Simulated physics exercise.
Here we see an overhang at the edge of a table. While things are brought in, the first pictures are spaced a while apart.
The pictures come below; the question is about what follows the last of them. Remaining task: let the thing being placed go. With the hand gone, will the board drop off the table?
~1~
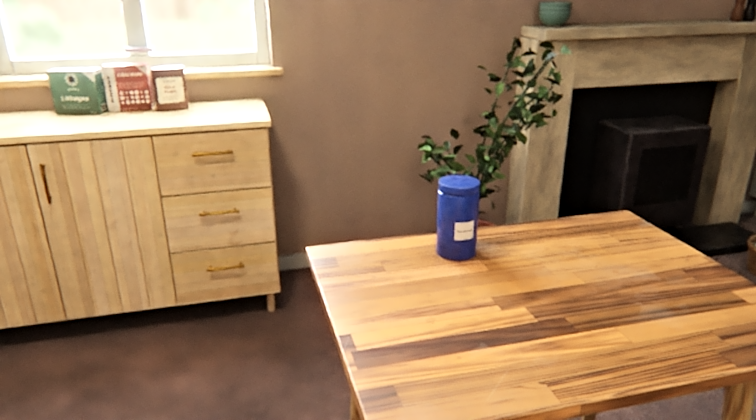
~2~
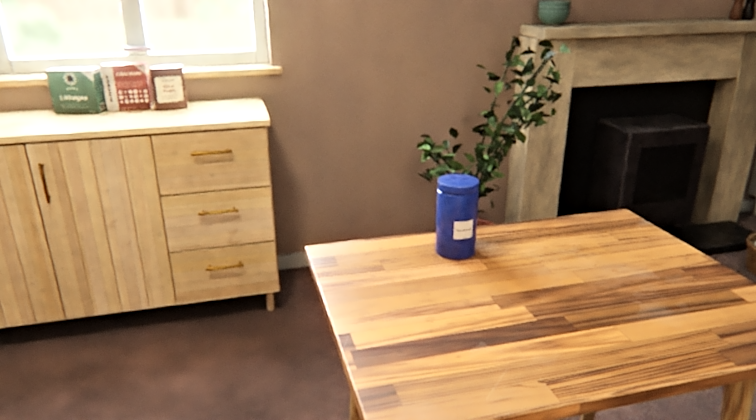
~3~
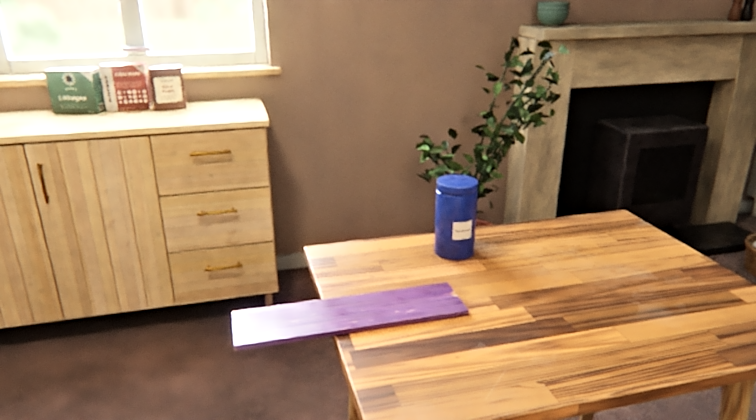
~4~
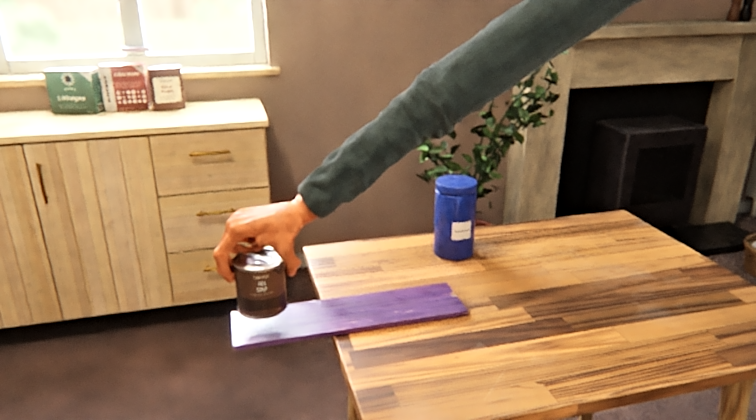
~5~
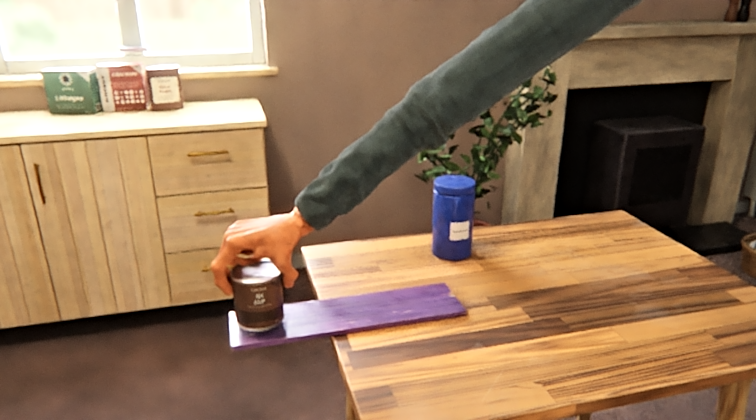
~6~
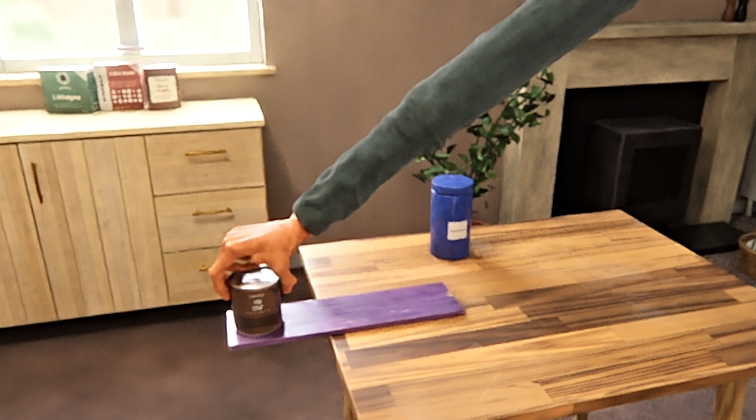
It is going to be unstable.
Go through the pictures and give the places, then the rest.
In the first frame, the last thing is not in view yet; blue jar (458, 217).
In the second frame, the last thing is not in view yet; blue jar (457, 216).
In the third frame, the last thing is not in view yet; blue jar (456, 217).
In the fourth frame, coming down; brown tin (261, 283); blue jar (455, 217).
In the fifth frame, coming down; brown tin (258, 295); blue jar (453, 217).
In the sixth frame, set down, still held; brown tin (256, 300); blue jar (451, 217).
Then, 0.30 s after the last picture, brown tin now down on the floor or falling; purple board tipped 49° from how it was.
Then, 0.50 s after the last picture, purple board now down on the floor or falling.
Then, 0.60 s after the last picture, things are still on the move.
Then, 0.70 s after the last picture, as before.
At rest, down on the floor or falling, brown tin and purple board; blue jar in place. The board comes down.
